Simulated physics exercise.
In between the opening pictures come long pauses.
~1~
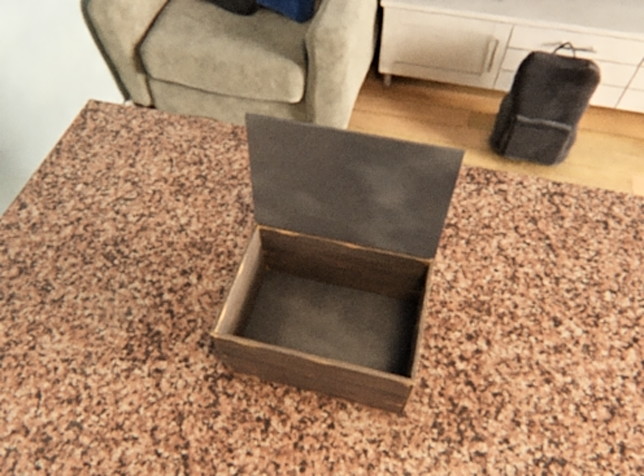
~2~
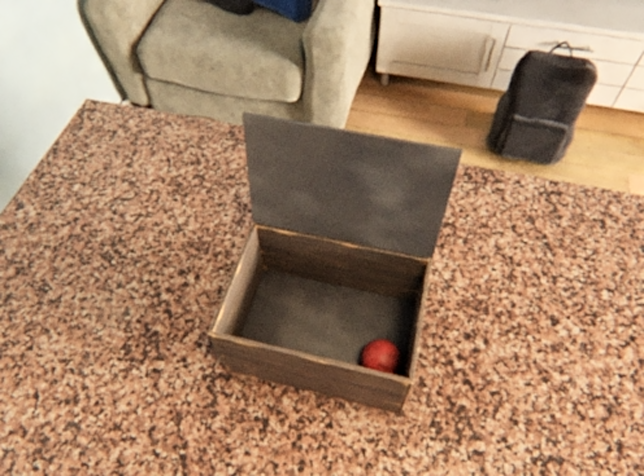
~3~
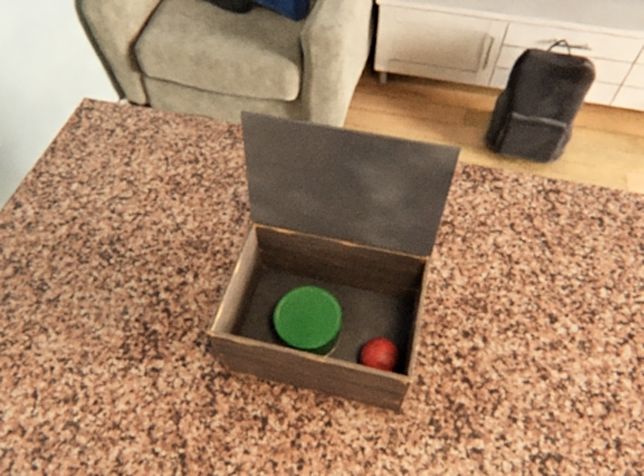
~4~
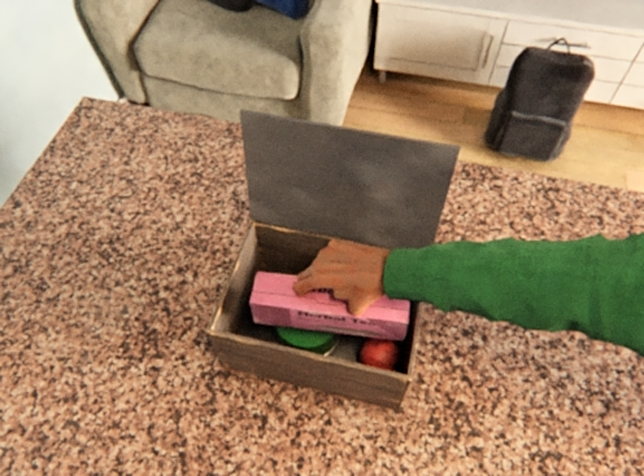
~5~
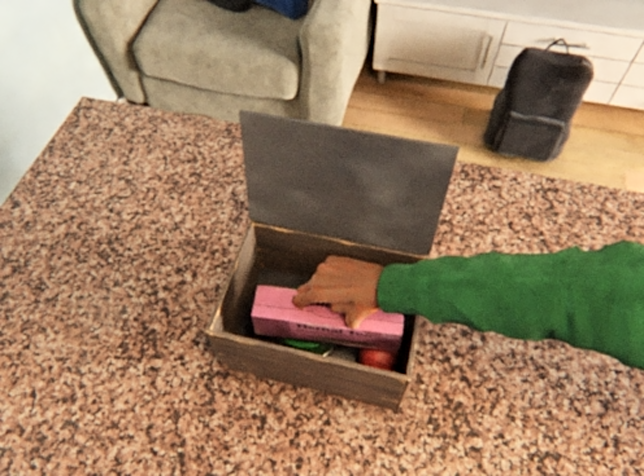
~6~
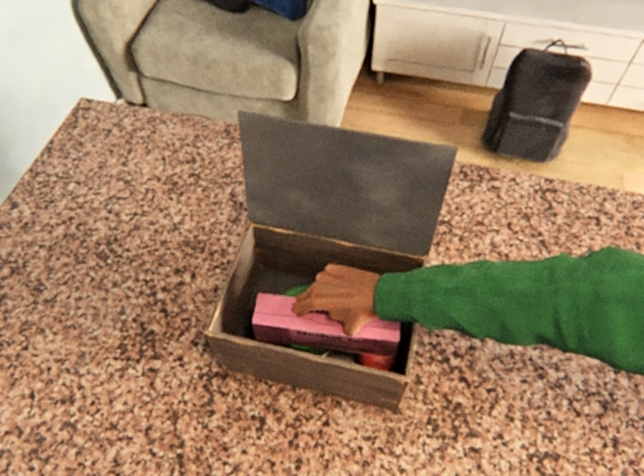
In an open wooden box holding a red ball and green object, a hand lowers a pink carton.
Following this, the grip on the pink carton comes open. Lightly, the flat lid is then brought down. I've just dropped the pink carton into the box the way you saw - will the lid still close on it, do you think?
My guess is the lid comes all the way down.
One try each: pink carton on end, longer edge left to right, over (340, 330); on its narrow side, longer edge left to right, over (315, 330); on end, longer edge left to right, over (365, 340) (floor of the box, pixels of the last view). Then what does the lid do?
First try: It stays ajar; second try: It sits on the rim; third try: It shuts flat.
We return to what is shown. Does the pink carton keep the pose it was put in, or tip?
As it turns out, it keeps its original angle.
Then, 1.30 s after the last picture, lid 85° above the rim.
Then, 1.60 s after the last picture, lid 60° above the rim.
Then, 1.80 s after the last picture, lid 32° above the rim.
Then, 2.00 s after the last picture, lid shut.
At rest, lid shut; all 3 in place. Seen from the same camera at the end, pink carton near (327, 327).
